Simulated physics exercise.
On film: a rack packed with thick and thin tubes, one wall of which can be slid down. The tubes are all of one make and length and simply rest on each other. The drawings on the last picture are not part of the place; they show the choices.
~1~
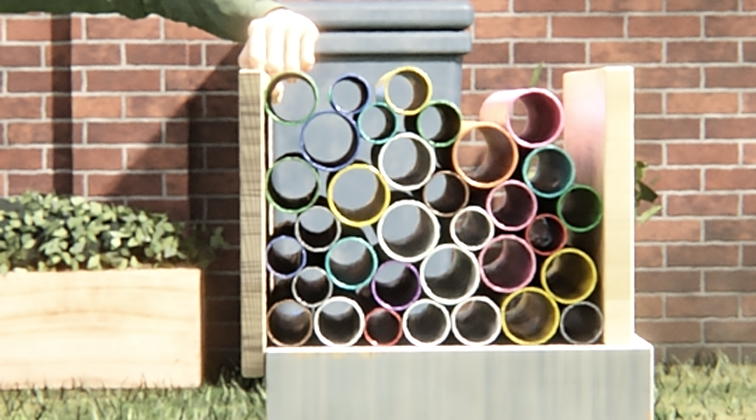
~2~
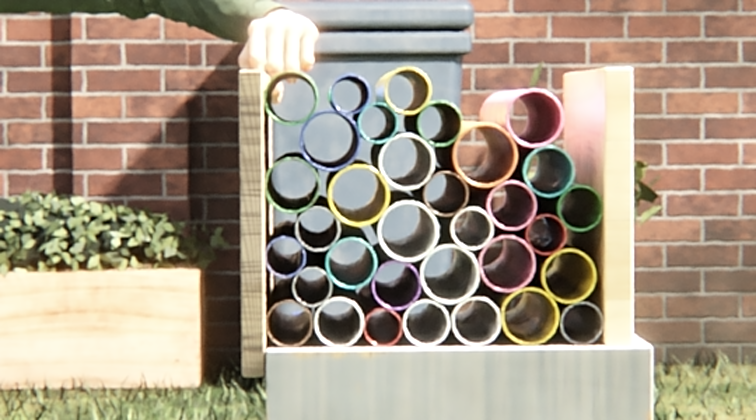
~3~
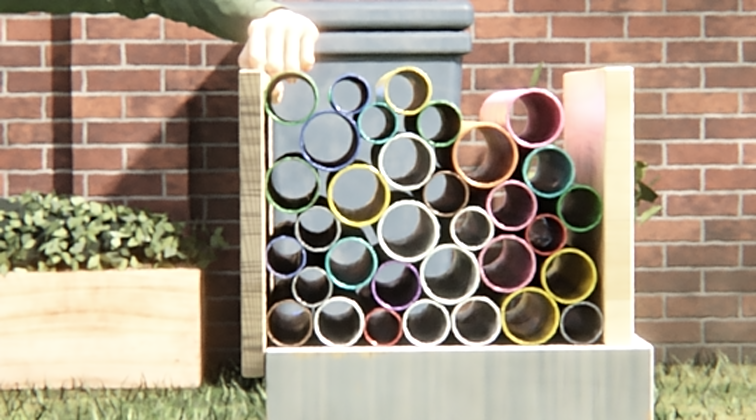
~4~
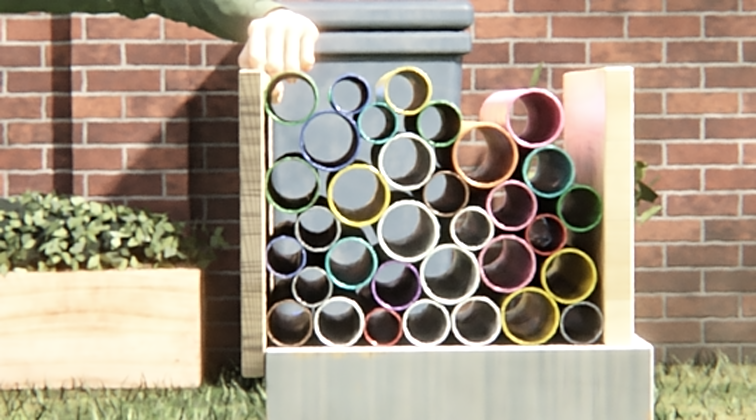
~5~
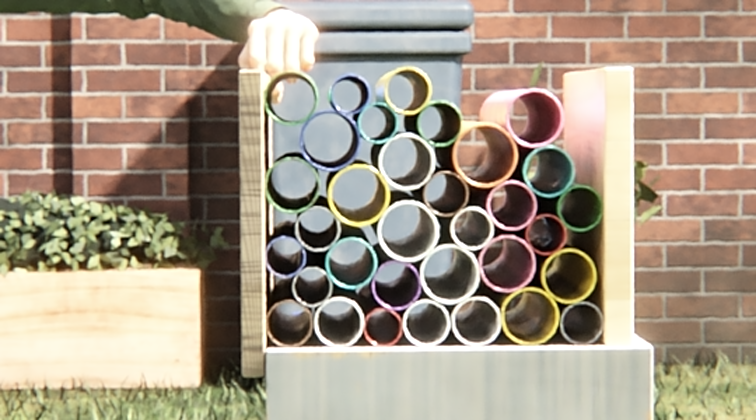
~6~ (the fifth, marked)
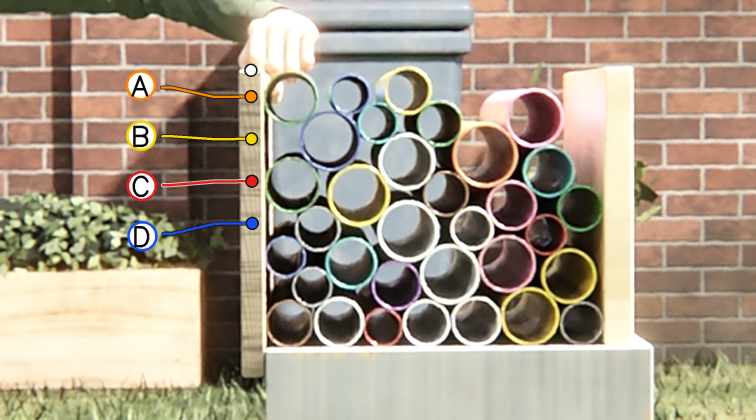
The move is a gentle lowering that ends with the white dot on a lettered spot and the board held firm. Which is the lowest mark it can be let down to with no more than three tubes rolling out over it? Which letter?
Mark D is as low as it can go.
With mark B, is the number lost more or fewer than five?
Fewer than five.
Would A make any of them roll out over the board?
No, at A.
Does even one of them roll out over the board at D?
At D: Yes.
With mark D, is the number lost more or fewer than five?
At D, fewer than five.
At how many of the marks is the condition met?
Four of them.
On the marked copy, A at (251, 97); B at (252, 139); C at (252, 181); D at (253, 224); the white dot at (251, 71).
Taking D. A third of the way, top of the board (263, 143).
Two thirds of the way, top of the board (264, 222).
When it is over, top of the board (264, 223), one out over the board.
As for the rest, A none out over the board; B none out over the board; C one out over the board.
